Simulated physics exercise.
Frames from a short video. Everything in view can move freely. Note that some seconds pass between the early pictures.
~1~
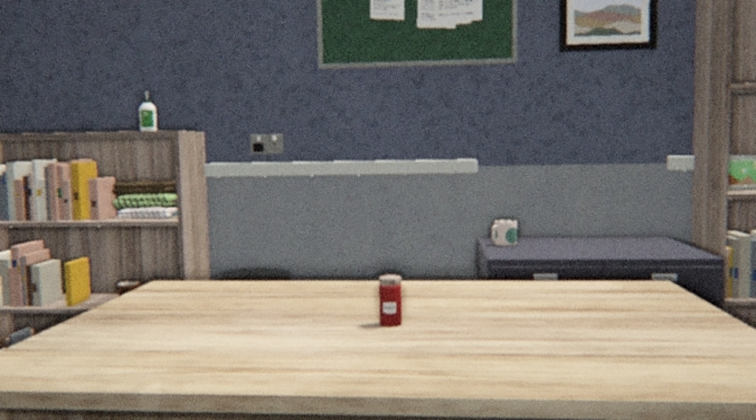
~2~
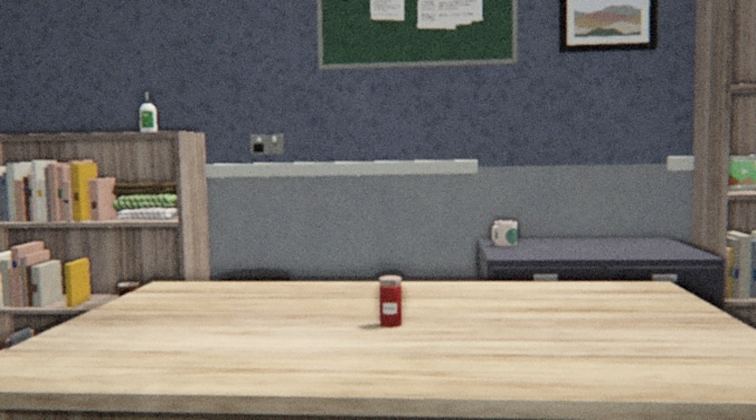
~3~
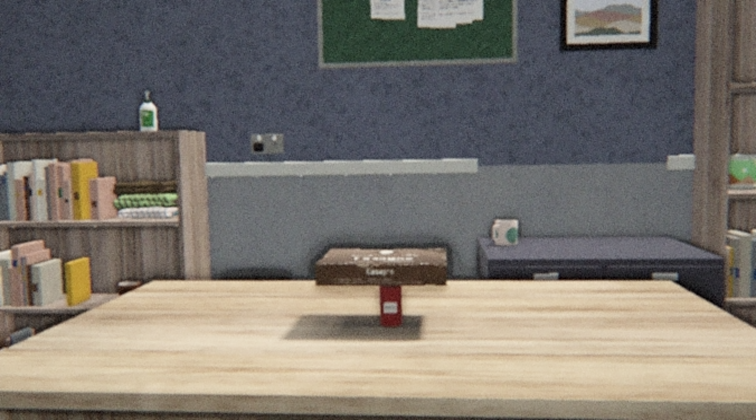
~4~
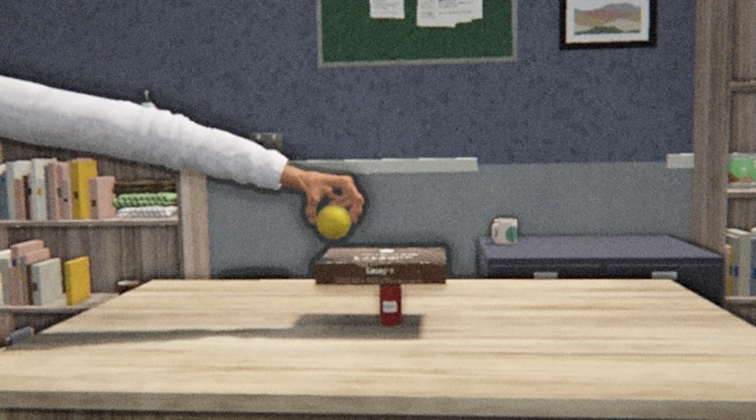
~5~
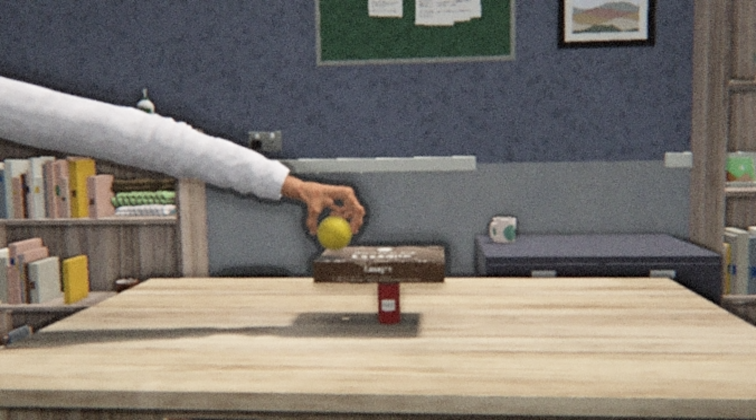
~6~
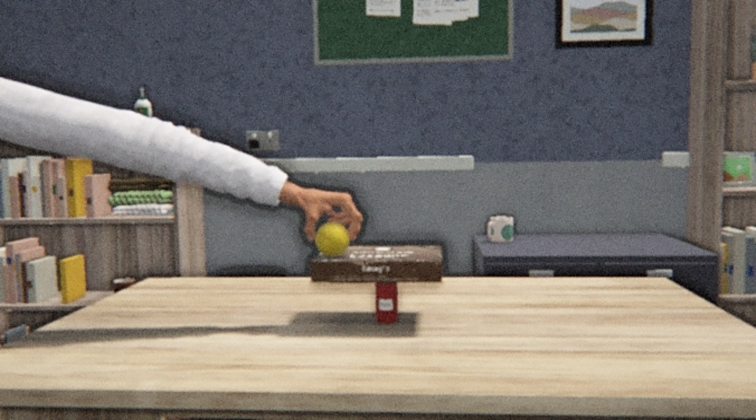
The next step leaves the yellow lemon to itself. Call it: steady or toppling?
Toppling.
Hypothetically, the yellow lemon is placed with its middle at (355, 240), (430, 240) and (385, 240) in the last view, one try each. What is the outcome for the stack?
Outcomes in order: Falls, then stands, then stands.
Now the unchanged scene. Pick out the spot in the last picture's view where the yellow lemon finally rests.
End spot: Near (277, 313).
Then, 0.40 s after the last picture, yellow lemon now fallen; brown packet tipped 51° from how it was.
Then, 0.50 s after the last picture, brown packet tipped 51° from how it was.
At rest, fallen, brown packet and yellow lemon; red shaker in place. Seen from the same camera at the end, yellow lemon near (277, 313). The stack comes apart.
